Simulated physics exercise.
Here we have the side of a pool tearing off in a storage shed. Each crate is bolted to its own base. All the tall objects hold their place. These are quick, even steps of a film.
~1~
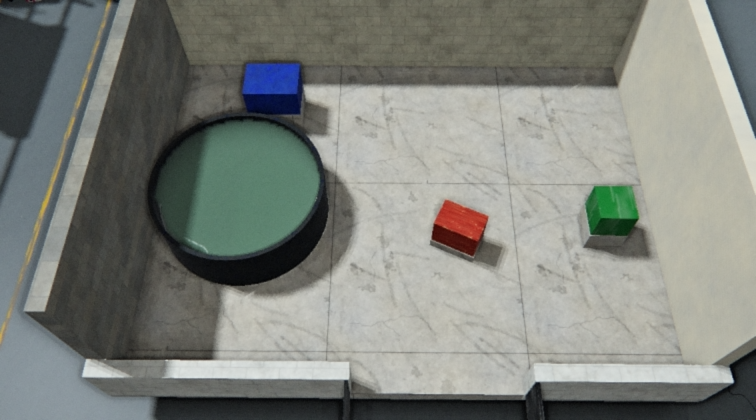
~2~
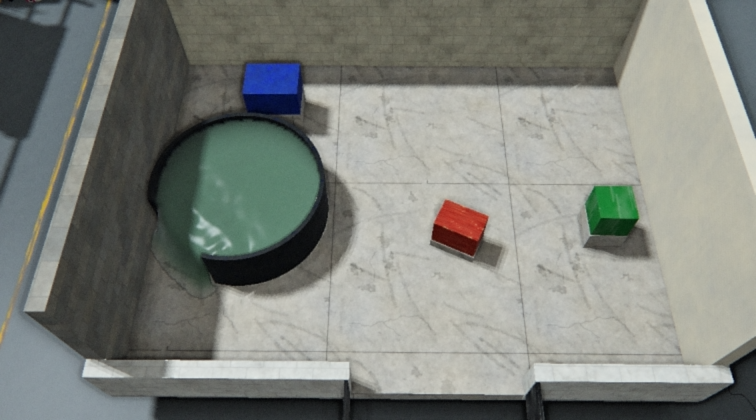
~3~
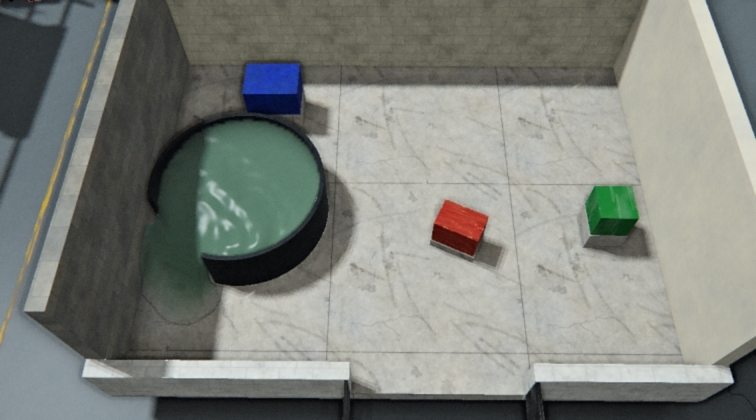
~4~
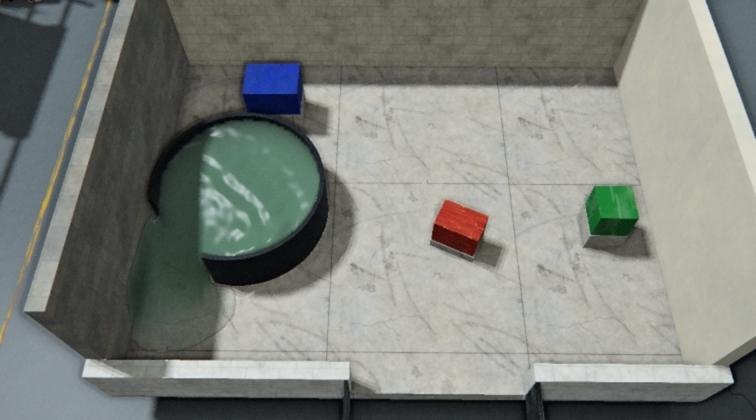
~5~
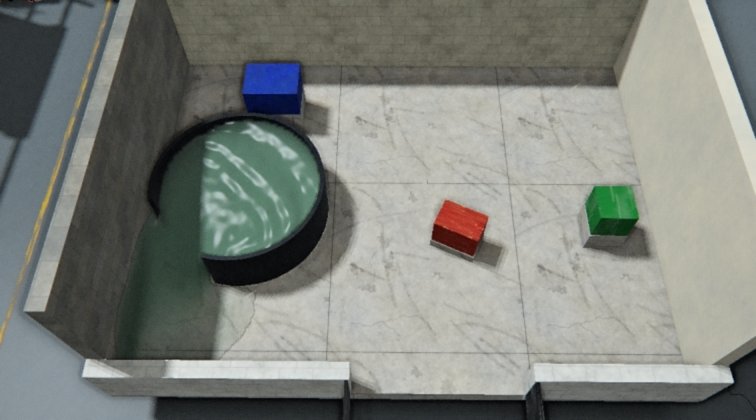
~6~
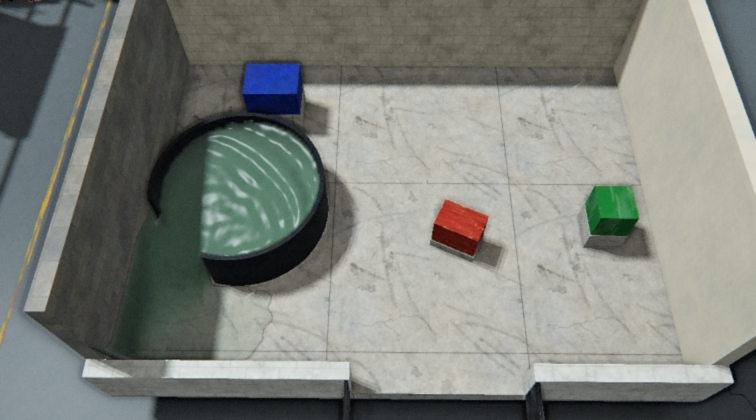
Green water pouring from a gap in a round pool's side, spreading across the shed floor toward the viewer as boxes stay still.
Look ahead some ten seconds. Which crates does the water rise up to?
One by one: The blue crate escapes dry; the green crate escapes dry; the red crate is wetted.
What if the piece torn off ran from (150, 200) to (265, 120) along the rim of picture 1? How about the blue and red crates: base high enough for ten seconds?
Then: Blue crate is soaked; red crate is safe.
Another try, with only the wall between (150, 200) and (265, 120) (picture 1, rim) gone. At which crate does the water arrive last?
I say the crate marked green.
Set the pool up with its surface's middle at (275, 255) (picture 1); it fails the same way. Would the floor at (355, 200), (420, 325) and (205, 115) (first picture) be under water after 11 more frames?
In that order: Clear, under water, covered.
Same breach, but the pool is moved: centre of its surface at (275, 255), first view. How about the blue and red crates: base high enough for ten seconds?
The blue crate escapes it; the red crate remains dry.
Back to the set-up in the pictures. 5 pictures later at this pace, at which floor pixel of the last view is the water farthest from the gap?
Around (188, 77).
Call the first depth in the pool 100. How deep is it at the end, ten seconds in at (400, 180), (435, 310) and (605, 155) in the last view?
In that order: 4, 6 and 6 per cent.
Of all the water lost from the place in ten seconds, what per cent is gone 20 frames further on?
Close to 15 %.
A moment on, water covers 15 % of the floor; the blue crate not reached, the green crate not reached, the red crate not reached.
Next, water covers 35 % of the floor; the blue crate water round its plinth, the green crate not reached, the red crate water round its plinth.
Then, water covers 60 % of the floor; the blue crate water round its plinth, the green crate water round its plinth, the red crate water round its plinth.
Later, water covers 90 % of the floor; the blue crate water round its plinth, the green crate water round its plinth, the red crate water round its plinth.
In the end, water covers 100 % of the floor; the blue crate stayed above the water, the green crate stayed above the water, the red crate was topped.
